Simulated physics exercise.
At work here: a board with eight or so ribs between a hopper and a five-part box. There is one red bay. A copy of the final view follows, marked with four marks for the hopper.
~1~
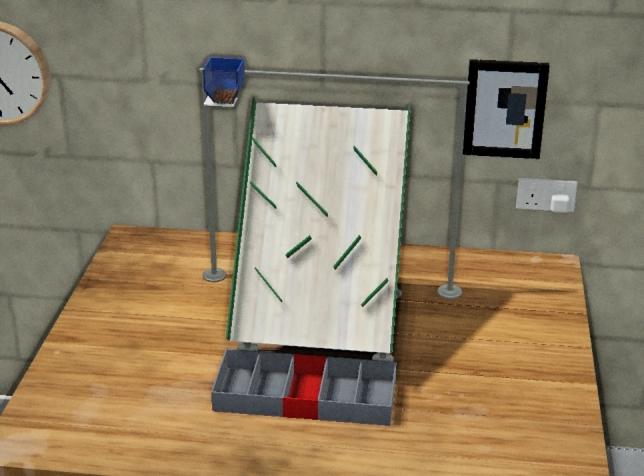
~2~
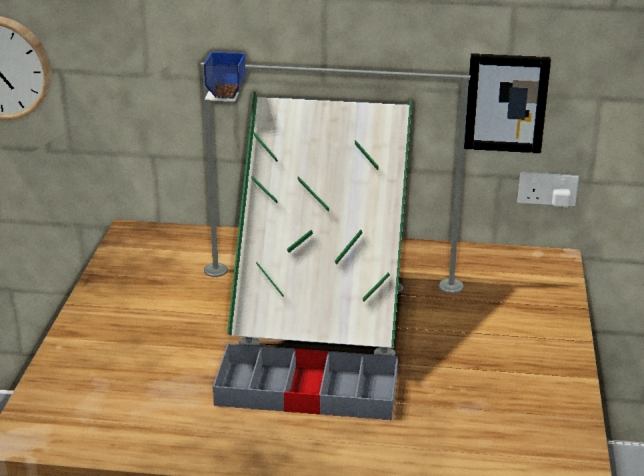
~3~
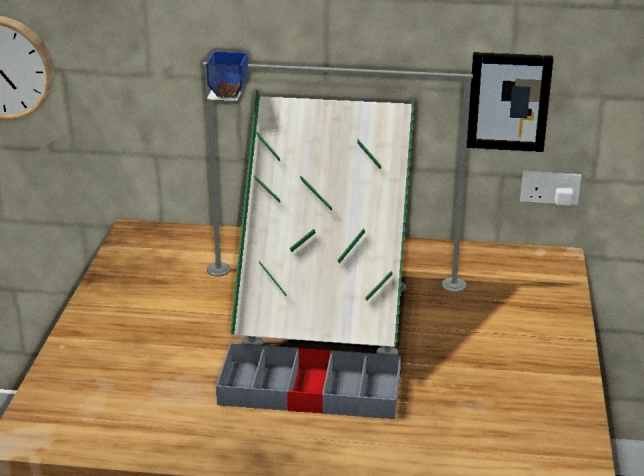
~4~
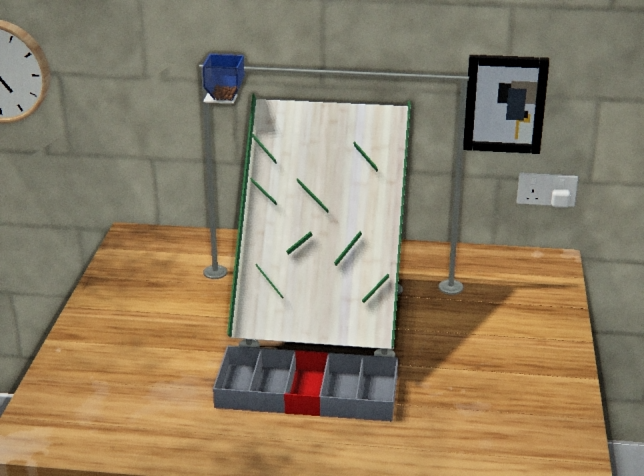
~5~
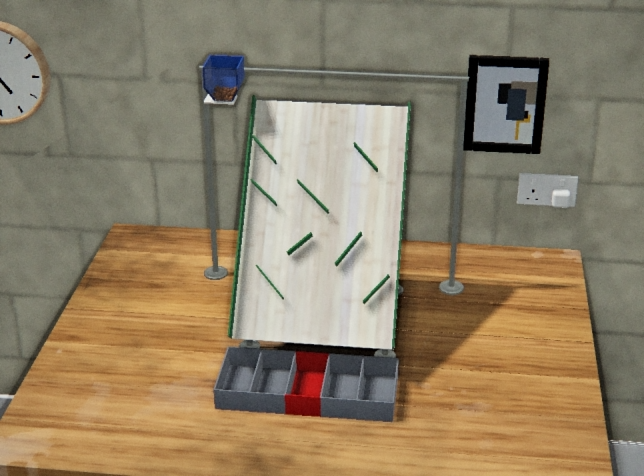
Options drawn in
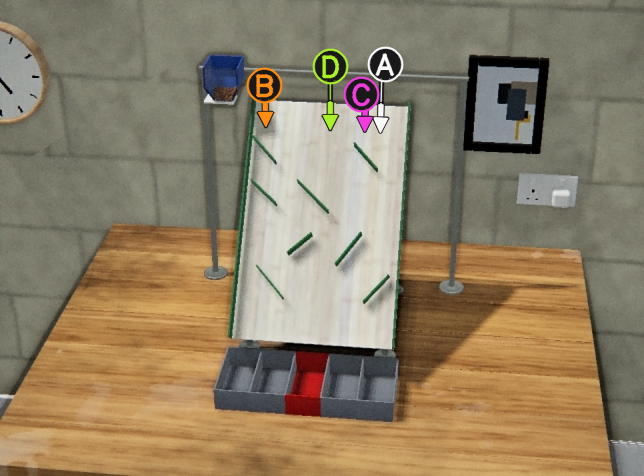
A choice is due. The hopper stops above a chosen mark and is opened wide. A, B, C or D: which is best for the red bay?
B.
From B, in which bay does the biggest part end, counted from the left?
The third from the left.
On the marked copy, mark A meets the board at (380, 127); mark B meets the board at (265, 121); mark C meets the board at (364, 126); mark D meets the board at (330, 124).
If A is chosen, close to a third in the red bay, close to half in other bays, a small share outside the box.
If B is chosen, the bulk in the red bay, a small share in other bays, a small share held on the board.
If C is chosen, close to a third in the red bay, close to half in other bays, a small share outside the box.
If D is chosen, close to a third in the red bay, close to half in other bays, a small share outside the box.
